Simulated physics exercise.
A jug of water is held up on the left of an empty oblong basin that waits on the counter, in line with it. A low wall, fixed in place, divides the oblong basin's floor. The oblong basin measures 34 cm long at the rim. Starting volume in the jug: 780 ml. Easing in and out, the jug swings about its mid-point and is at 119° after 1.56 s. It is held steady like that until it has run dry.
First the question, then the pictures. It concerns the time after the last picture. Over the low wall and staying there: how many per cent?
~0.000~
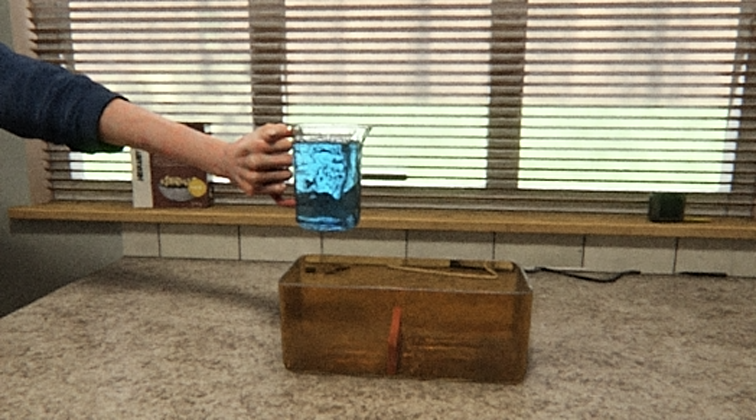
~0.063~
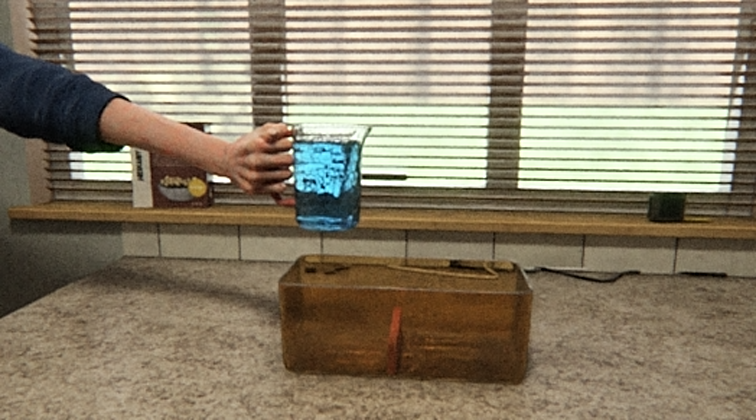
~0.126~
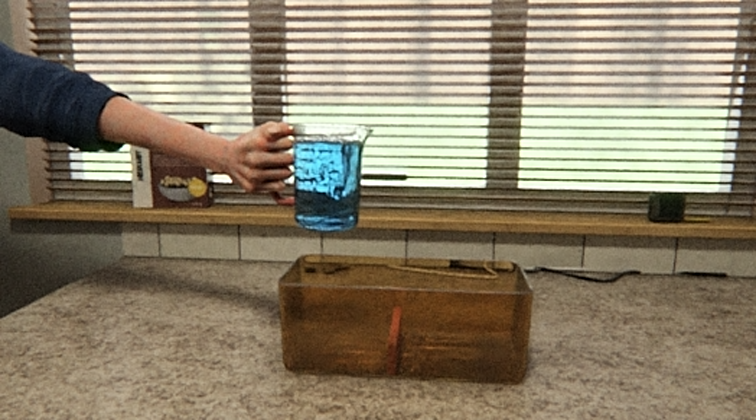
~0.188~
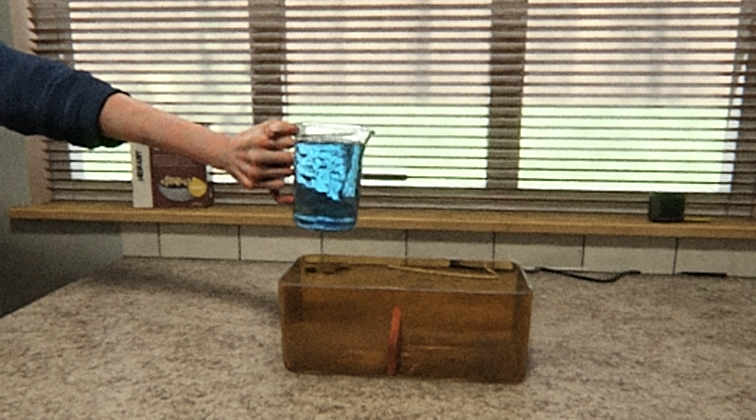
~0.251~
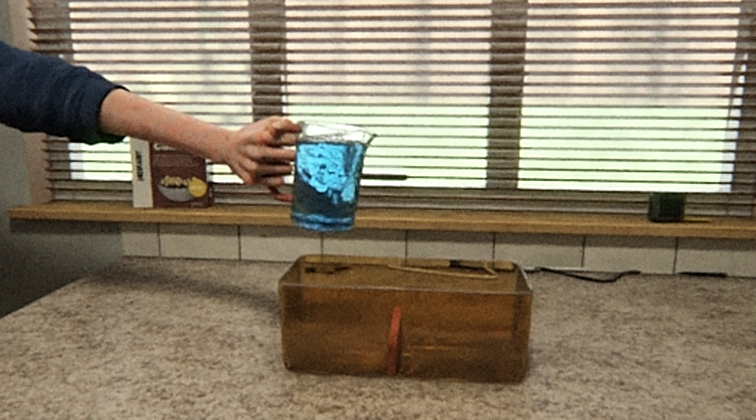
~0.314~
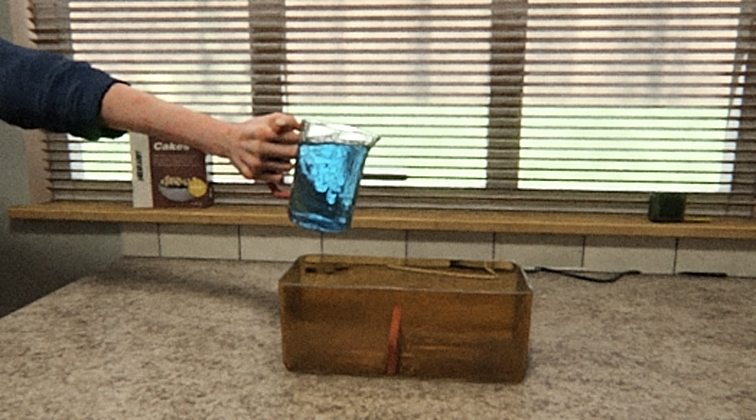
94 out of 100.
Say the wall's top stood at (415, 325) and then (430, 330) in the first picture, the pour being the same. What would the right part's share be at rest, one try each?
80 per cent first, 60 per cent second.
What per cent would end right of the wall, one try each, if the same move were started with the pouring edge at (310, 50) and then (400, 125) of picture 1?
In turn about 50 and 95 per cent.
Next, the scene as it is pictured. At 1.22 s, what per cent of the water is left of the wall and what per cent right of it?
Left roughly 1, right roughly 58.
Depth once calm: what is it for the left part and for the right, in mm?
Roughly 2 mm on the left side and 30 mm on the right side.
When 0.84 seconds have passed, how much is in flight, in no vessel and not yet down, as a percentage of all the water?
Roughly 12 percent.
After 0.84 s the tilt is 66° and 83 per cent is still to pour, 0 is left of the wall and 5 right of it.
After 1.22 s the tilt is 106° and 25 per cent is still to pour, 1 is left of the wall and 57 right of it.
After 1.62 s the tilt is 119° and 0 per cent is still to pour, 4 is left of the wall and 94 right of it.
After 2.06 s the tilt is 119° and 0 per cent is still to pour, 5 is left of the wall and 94 right of it.
In the end 5 per cent lies left of the wall, 94 right of it and 1 outside.
